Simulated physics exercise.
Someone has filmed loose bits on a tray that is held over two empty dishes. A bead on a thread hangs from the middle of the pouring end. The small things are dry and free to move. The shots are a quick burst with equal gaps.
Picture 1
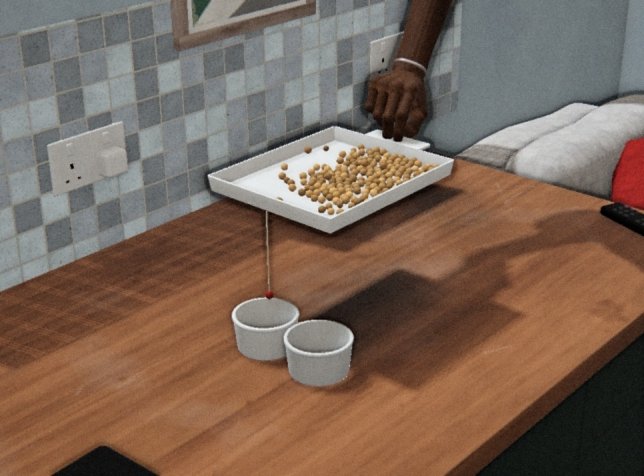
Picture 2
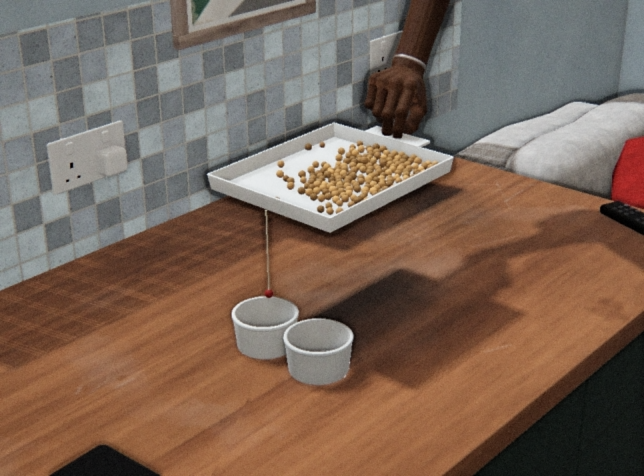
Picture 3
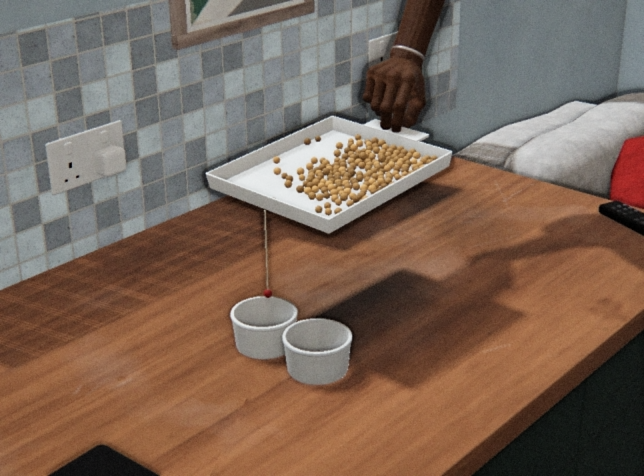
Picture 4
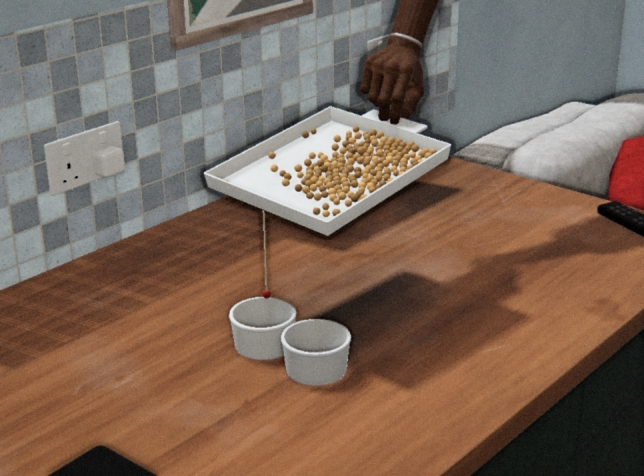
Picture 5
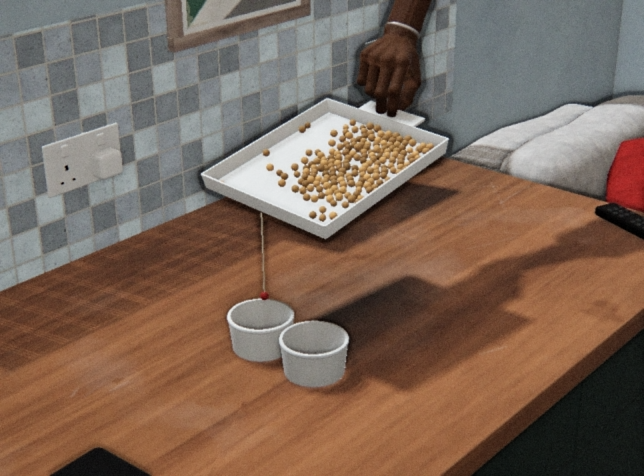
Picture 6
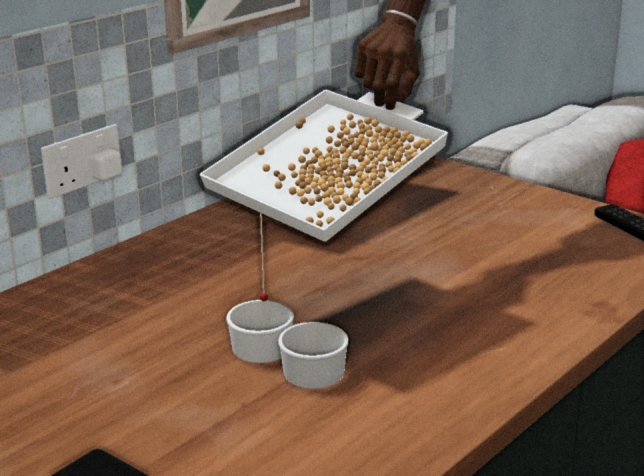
White tray of small round tan beads tilting gradually as a hand raises its far end above two empty white dishes.
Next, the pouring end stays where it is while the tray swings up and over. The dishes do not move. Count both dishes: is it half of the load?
The two hold more than half of the load.
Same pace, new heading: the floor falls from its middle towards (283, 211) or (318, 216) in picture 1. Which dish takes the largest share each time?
In turn: The right dish; the right-hand dish.
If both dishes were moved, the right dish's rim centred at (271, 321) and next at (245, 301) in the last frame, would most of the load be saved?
At the first place below a half, at the second less than half.
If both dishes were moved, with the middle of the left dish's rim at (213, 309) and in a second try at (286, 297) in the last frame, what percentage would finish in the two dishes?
The first gives 20 %, the second 0 %.
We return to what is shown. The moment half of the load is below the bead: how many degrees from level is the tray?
Near 90 degrees.
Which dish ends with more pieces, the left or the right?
More ends in the dish on the right.
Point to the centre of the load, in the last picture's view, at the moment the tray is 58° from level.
Near (311, 190).
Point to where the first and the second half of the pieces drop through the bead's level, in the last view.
The first part at (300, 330); the rest at (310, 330).
Soon, tray tipped steeply; nearly all on the tray; a stray few in the air.
A while on, tray tipped right over; a small part on the tray; about a third in the right dish; a stray few in the left dish; about a quarter outside both; about a quarter in the air.
Towards the end, tray tipped past a quarter turn; about two thirds in the right dish; a stray few in the left dish; about a third outside both.
Finally, tray tipped past a quarter turn; about two thirds in the right dish; a stray few in the left dish; about a third outside both.
